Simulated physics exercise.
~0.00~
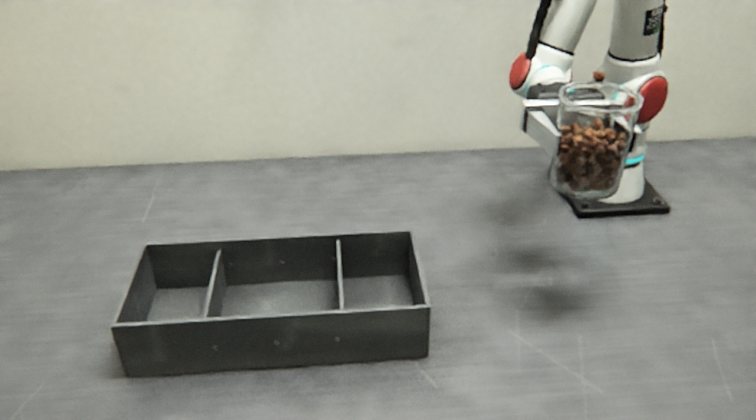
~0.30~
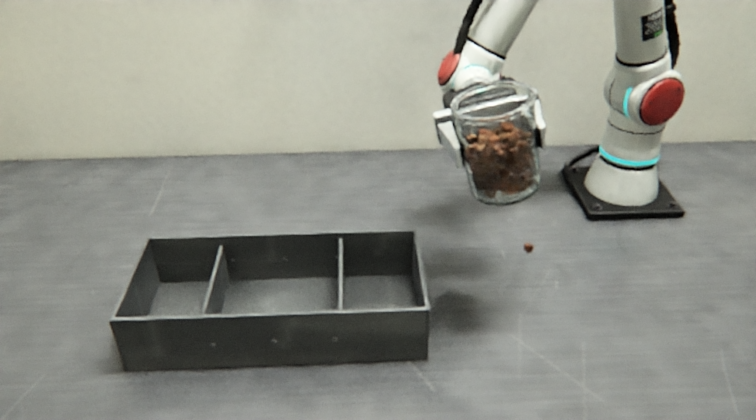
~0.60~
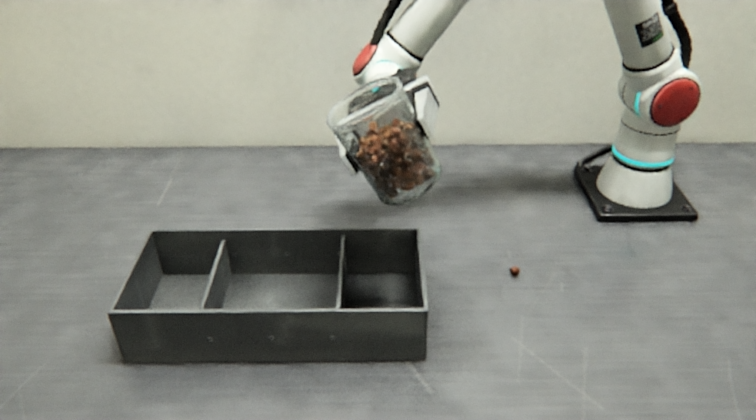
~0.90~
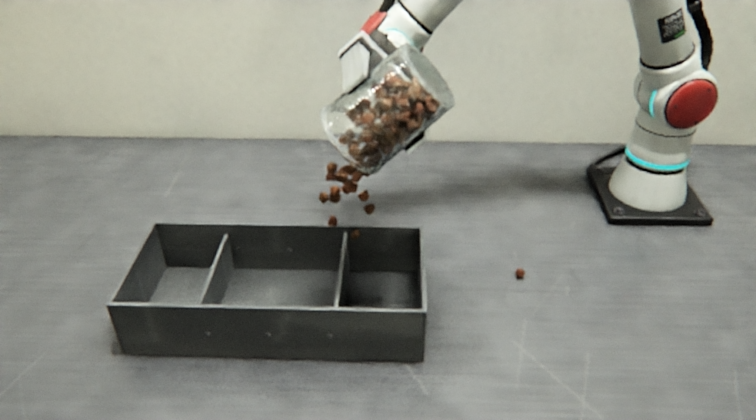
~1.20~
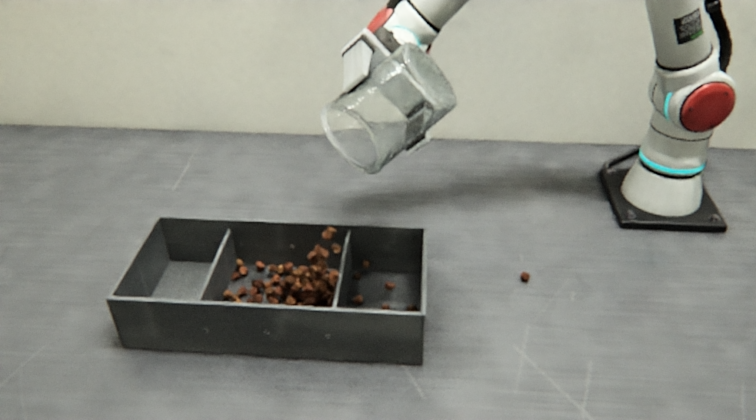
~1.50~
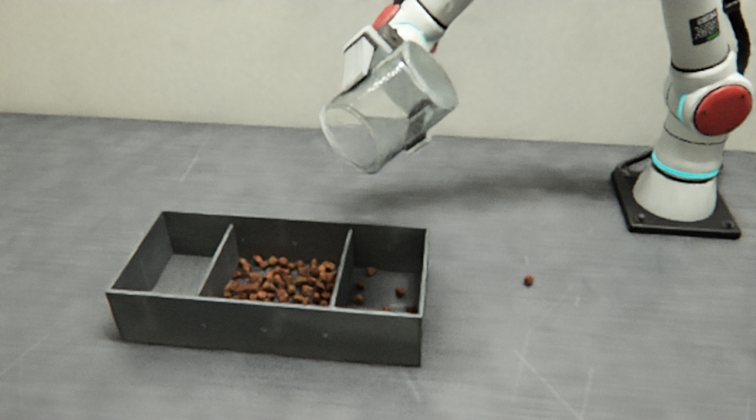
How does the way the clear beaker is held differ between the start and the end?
At the start the robot arm holds the beaker upright, and by the end it is holding it upside down at a slant.
